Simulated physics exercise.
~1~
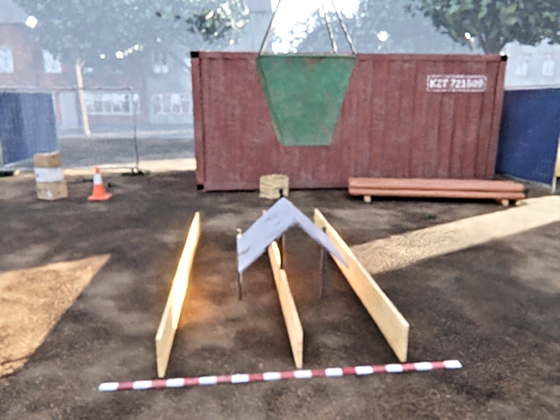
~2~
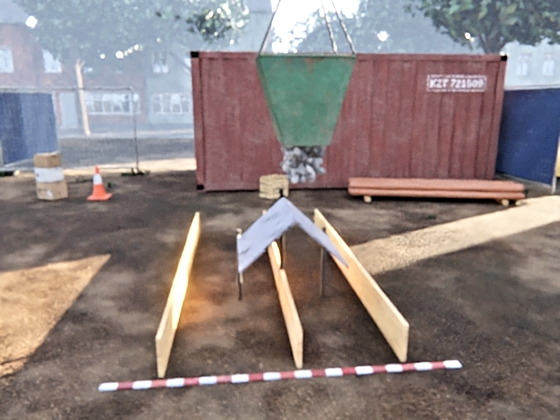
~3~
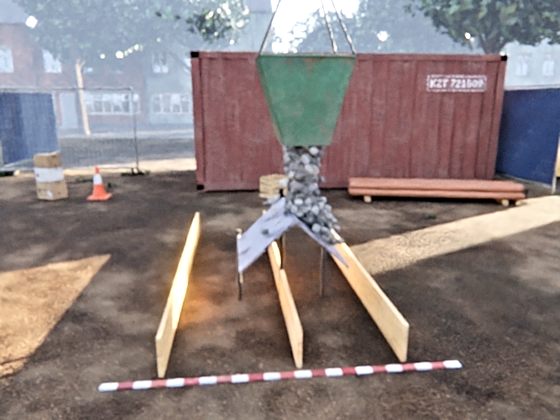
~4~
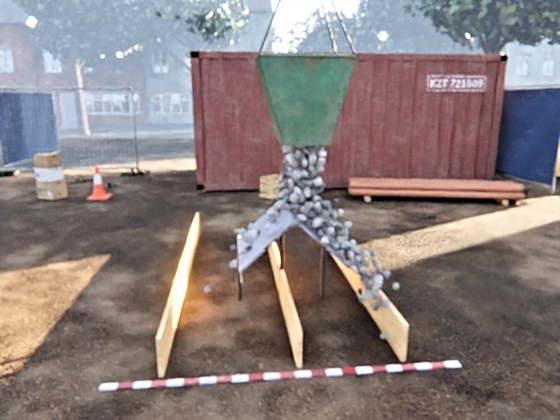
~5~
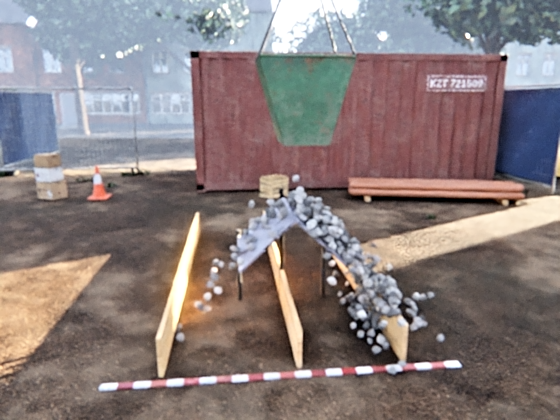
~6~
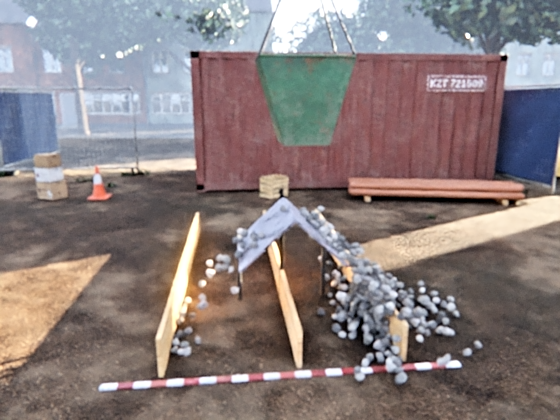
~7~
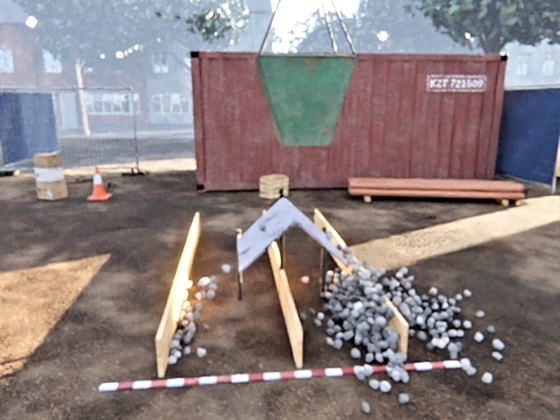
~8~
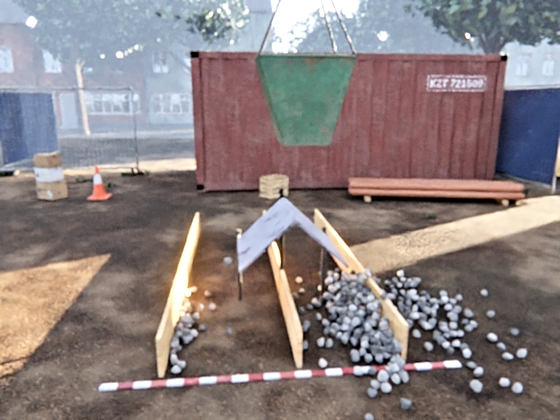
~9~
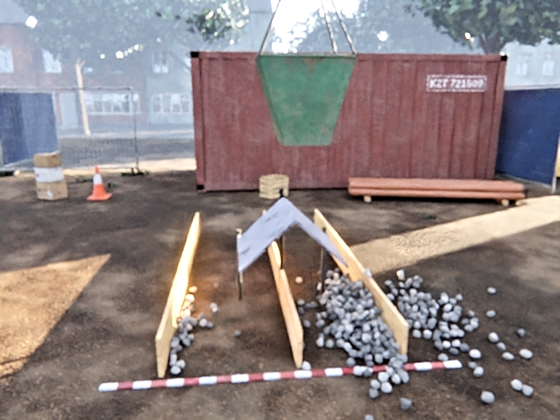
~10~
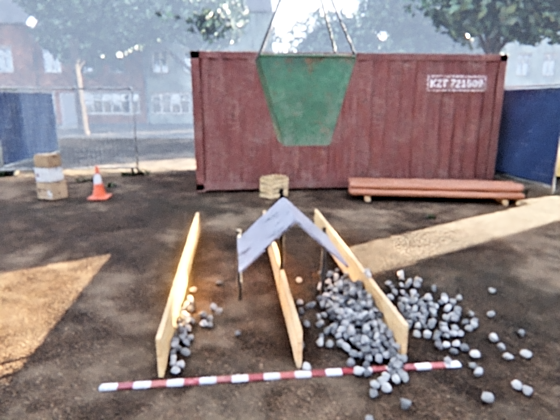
Grey stones drop from a green hopper hanging before a rust-red shipping container in an outdoor yard, seen from a fixed, slightly raised view. Below stands a peaked grey steel sheet over three pale wooden planks, with a red and white striped bar in front and an orange cone at left. The stones strike the peak and split, most sliding down the right slope and a few down the left. They spill over the right plank and scatter outward. Finally the steel is bare, with a small cluster in the left bay and a large heap around the right plank.
